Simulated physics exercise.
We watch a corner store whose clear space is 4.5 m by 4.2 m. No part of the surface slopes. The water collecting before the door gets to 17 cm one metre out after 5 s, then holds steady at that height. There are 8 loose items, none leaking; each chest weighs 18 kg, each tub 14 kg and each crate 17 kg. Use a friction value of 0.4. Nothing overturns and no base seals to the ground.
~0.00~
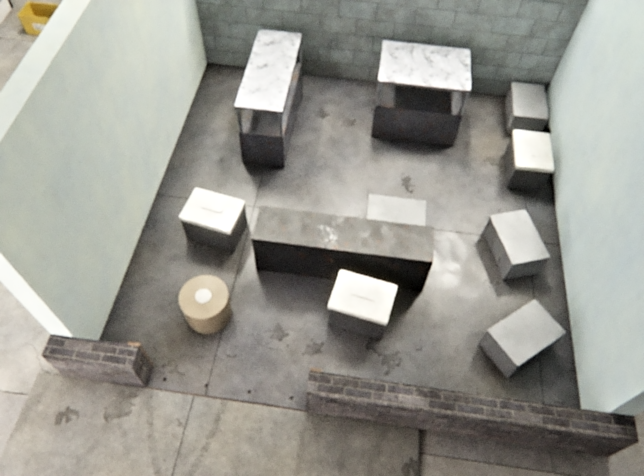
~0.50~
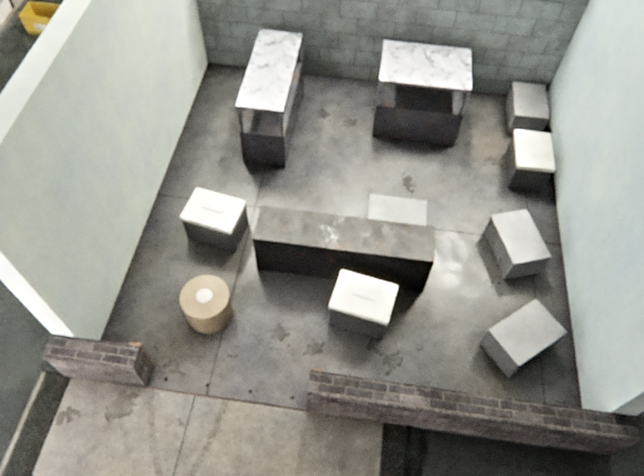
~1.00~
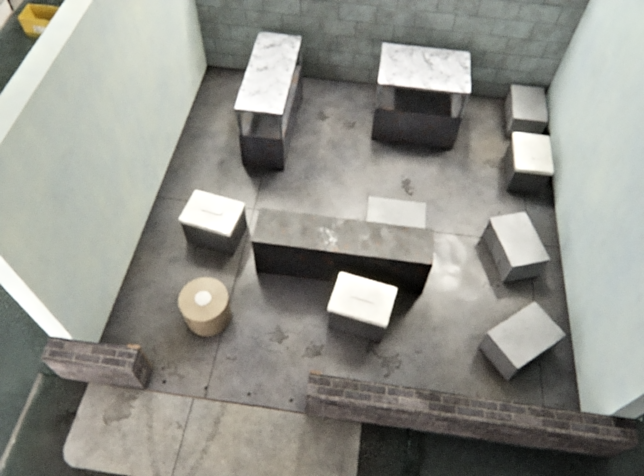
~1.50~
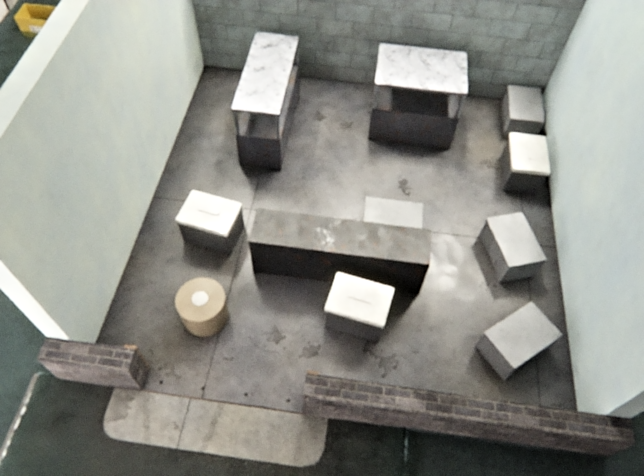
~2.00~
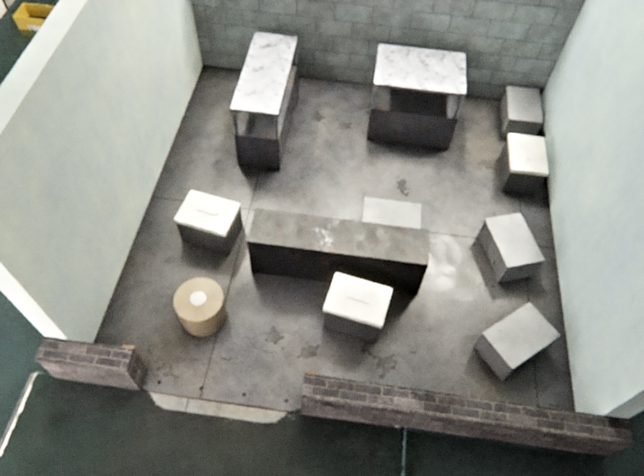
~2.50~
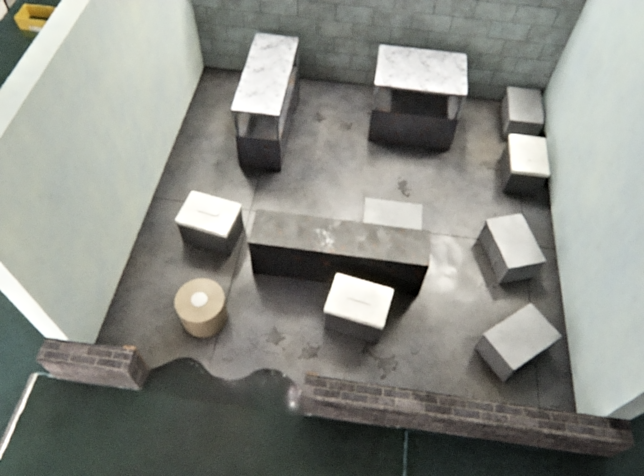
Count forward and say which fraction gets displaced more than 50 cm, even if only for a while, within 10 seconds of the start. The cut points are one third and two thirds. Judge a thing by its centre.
The moved part is mid-sized, a third to two thirds.
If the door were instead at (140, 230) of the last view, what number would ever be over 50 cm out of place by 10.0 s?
That would give 2.
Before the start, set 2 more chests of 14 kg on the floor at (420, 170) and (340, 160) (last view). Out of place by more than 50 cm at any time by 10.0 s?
So the first ends up within that distance while the second ends up within that distance.
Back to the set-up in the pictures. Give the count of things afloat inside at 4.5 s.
Tally: 0 of them.
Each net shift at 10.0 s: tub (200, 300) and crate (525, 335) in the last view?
In that order: 250 cm, 10 cm.
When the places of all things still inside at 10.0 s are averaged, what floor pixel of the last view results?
Close to pixel (417, 213).
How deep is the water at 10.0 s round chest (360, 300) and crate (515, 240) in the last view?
I'd estimate 10 cm for the first and 5 cm for the second.
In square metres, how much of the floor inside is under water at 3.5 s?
Near 1.0 m2 in all.
After 3.5 s 0 of 8 are over 50 cm from their spots; 0 afloat.
After 4.5 s 0 of 8 are over 50 cm from their spots; 0 afloat.
After 7.0 s 2 of 8 are over 50 cm from their spots; 1 afloat.
After 10.0 s 3 of 8 are over 50 cm from their spots, and 3 have been at some point; 2 afloat.
